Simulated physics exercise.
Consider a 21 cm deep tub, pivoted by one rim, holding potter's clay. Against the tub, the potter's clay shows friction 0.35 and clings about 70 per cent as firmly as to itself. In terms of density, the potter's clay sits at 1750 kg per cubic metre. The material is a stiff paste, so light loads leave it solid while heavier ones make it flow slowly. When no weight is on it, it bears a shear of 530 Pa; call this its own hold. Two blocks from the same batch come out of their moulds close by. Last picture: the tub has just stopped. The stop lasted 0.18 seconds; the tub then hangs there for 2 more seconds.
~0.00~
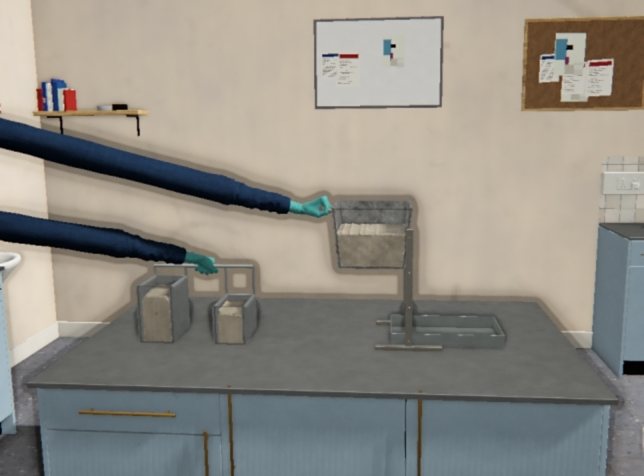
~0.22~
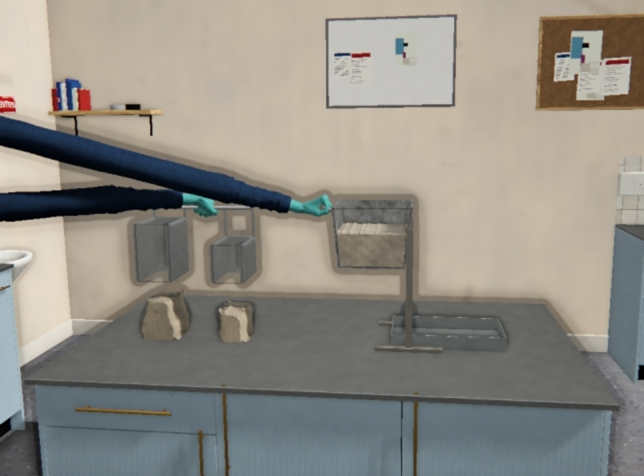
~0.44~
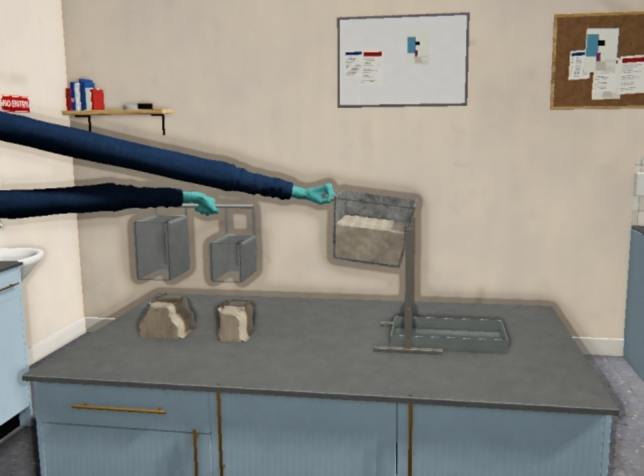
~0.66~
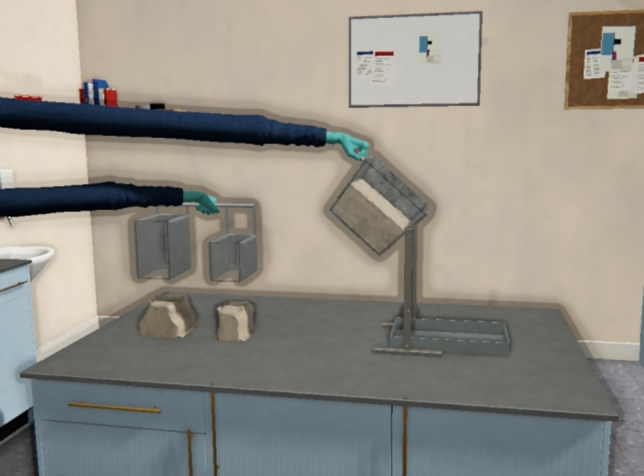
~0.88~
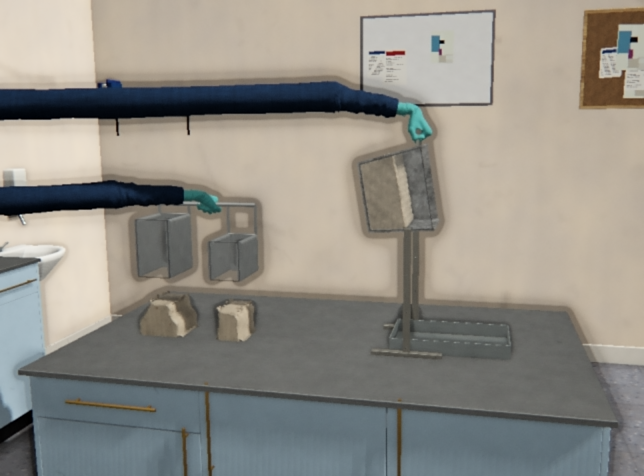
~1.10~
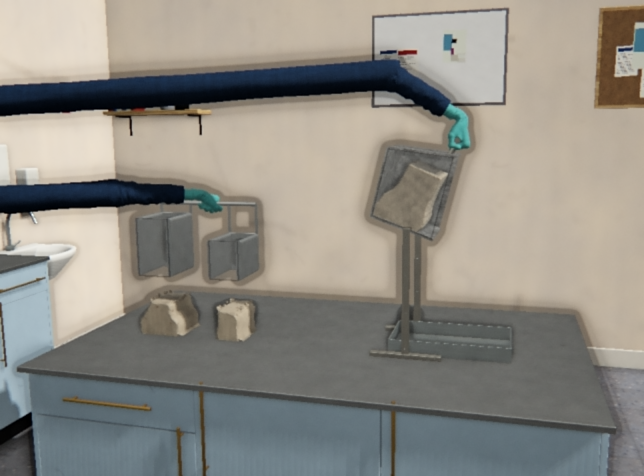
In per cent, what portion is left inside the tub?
Some 37 per cent is left inside the tub.
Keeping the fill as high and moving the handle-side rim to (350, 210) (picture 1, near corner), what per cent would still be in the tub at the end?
I'd say around 40 percent would remain in the tub at the end.
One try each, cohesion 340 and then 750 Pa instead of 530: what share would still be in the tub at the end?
You'd see 30 percent the first time and 40 percent the second.
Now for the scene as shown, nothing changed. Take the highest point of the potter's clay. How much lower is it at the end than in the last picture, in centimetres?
13 cm.
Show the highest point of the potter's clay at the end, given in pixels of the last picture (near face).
Peak location: Approx. (379, 204).
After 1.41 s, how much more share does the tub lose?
Roughly 0 per cent of the load.
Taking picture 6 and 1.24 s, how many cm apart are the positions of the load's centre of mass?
Displacement noted: Approx. 10 cm... about that.
After 1.24 s, the tub is at 104 degrees and holds 59 %.
After 1.41 s, the tub is at 104 degrees and holds 37 %.
After 1.58 s, the tub is at 104 degrees and holds 37 %.
After 1.75 s, the tub is at 104 degrees and holds 37 %.
After 3.10 s, the tub is at 104 degrees and holds 37 %.
